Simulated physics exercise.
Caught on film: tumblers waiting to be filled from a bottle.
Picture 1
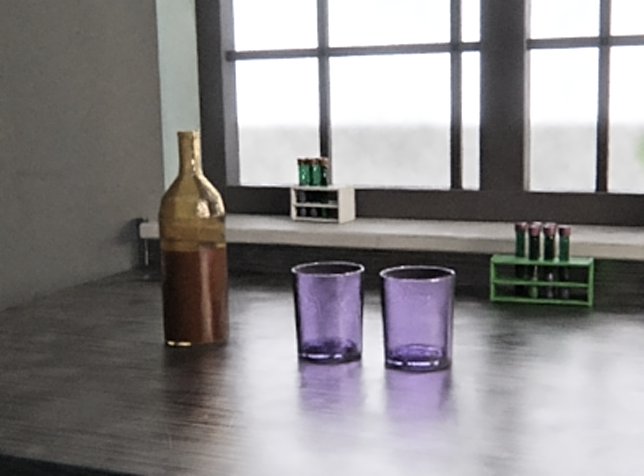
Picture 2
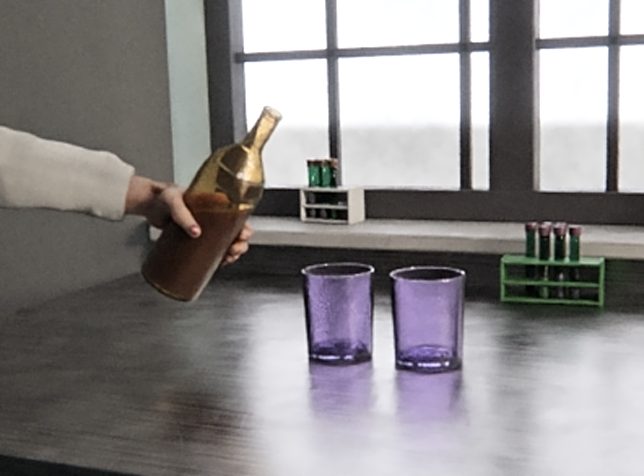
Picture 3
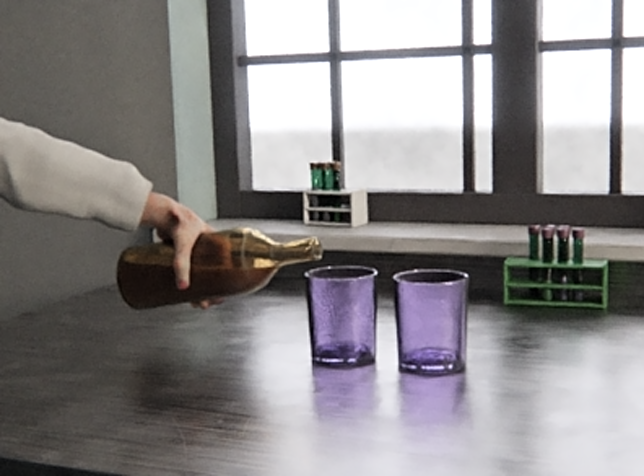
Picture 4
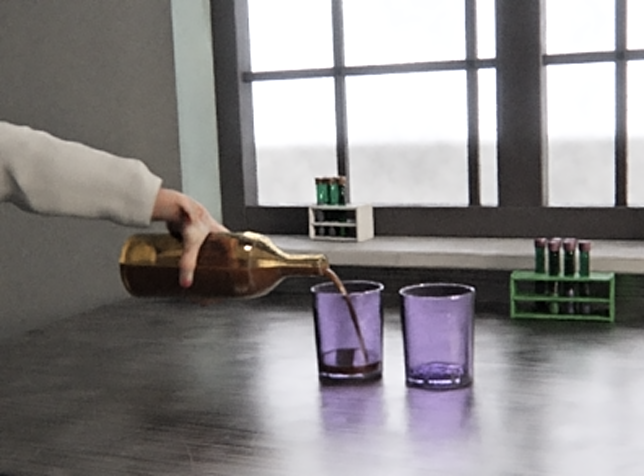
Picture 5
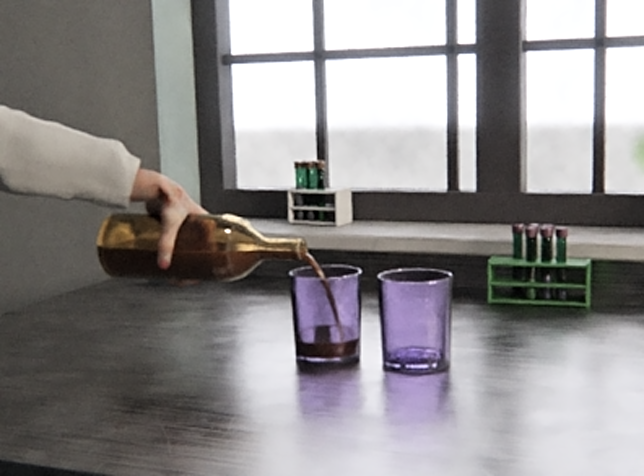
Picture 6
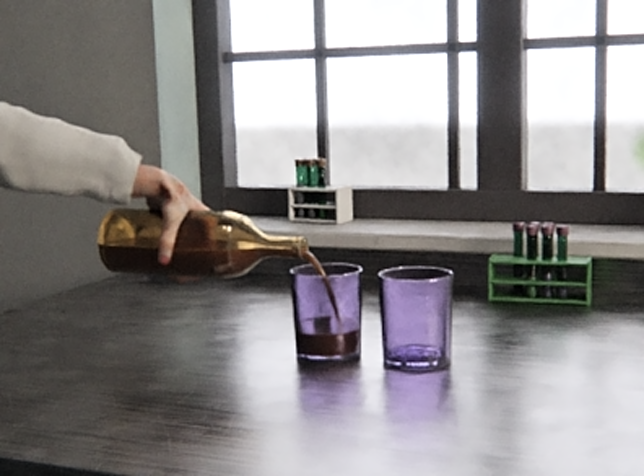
A hand in a pale sleeve reaches in from the left to a brown-filled amber bottle on a dark, glossy tabletop, seen from the front and slightly above. Two purple tumblers stand right of the bottle, with a white and a green rack of tubes behind, near a window. The hand lifts and tips the bottle sideways, pouring brown liquid into the left tumbler, while the camera shifts slightly.
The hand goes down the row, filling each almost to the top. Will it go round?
It does not stretch that far.
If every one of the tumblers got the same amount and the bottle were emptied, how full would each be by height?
Close to 65 %.
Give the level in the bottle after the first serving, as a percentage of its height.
Close to 15 %.
Shortly, the first is about half full.
Then, the first is done and the bottle has about a third of its load.
At the finish, the bottle is empty with one filled and the next at about half of a serving.
